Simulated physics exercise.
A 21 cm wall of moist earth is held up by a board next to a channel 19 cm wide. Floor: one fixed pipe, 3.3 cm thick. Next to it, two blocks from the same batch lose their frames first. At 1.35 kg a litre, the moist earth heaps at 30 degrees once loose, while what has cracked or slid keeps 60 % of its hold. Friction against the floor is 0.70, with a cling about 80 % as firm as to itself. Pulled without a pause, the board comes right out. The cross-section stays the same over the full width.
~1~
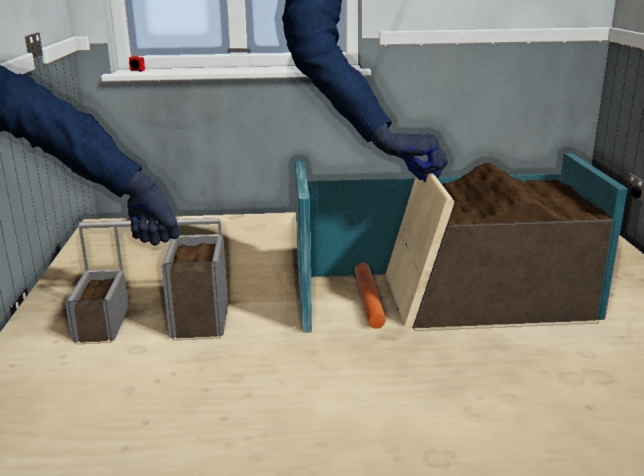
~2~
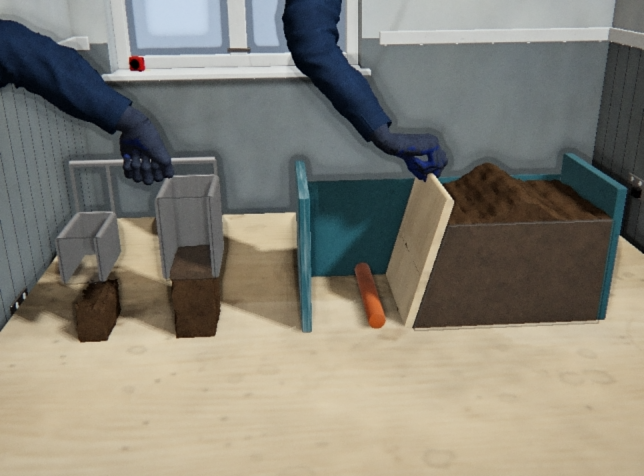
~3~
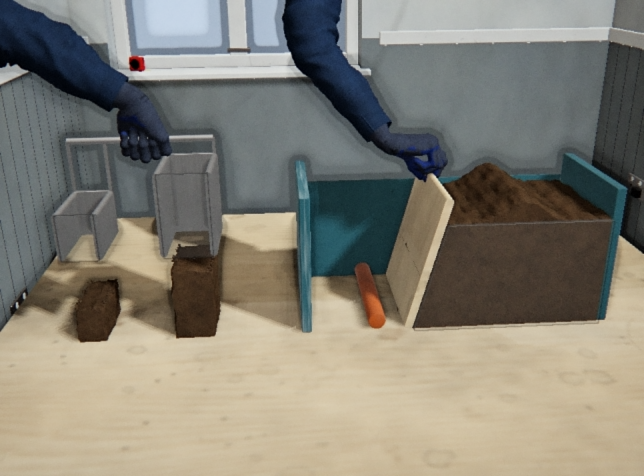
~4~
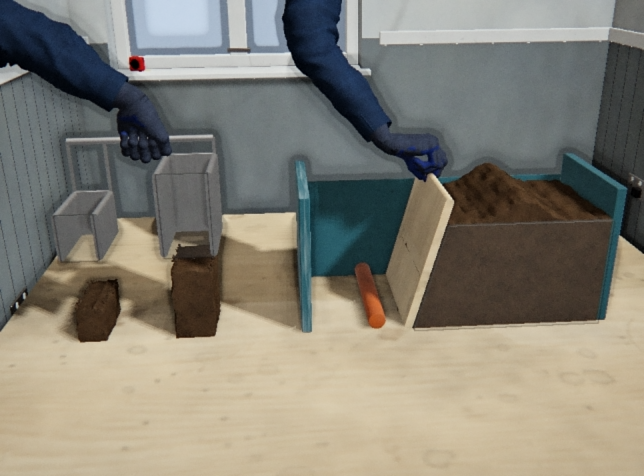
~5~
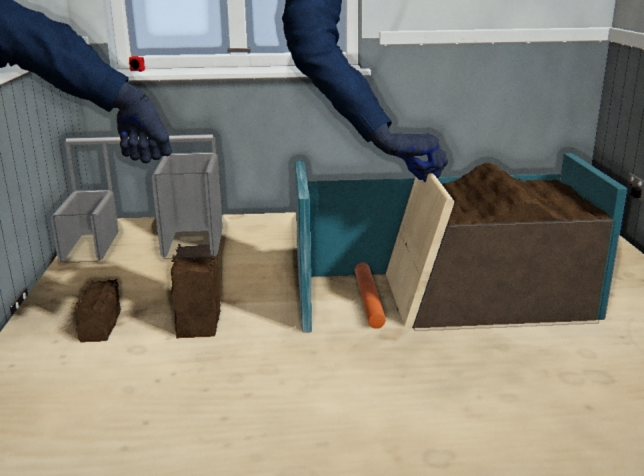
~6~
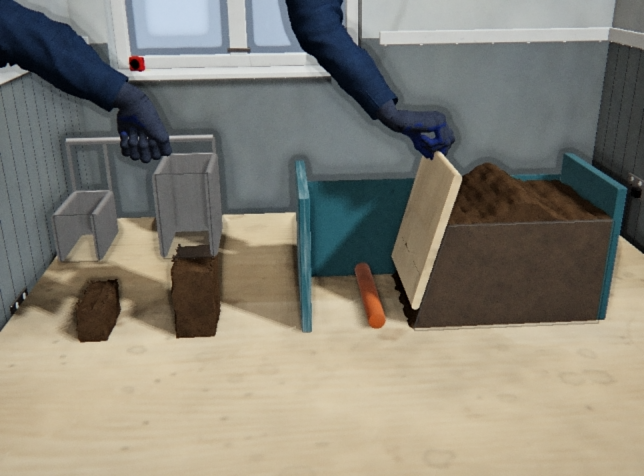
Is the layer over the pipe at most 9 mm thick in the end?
Yes, no more than that.
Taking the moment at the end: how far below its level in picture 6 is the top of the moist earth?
Measured change: About 0.0 cm.
Last picture + 0.18 s, the face still stands and nothing lies on the pipe.
Last picture + 0.38 s, the face still stands and nothing lies on the pipe.
Last picture + 0.59 s, the face still stands and nothing lies on the pipe.
Last picture + 0.79 s, the face still stands and nothing lies on the pipe.
Last picture + 0.83 s, the face still stands and nothing lies on the pipe.
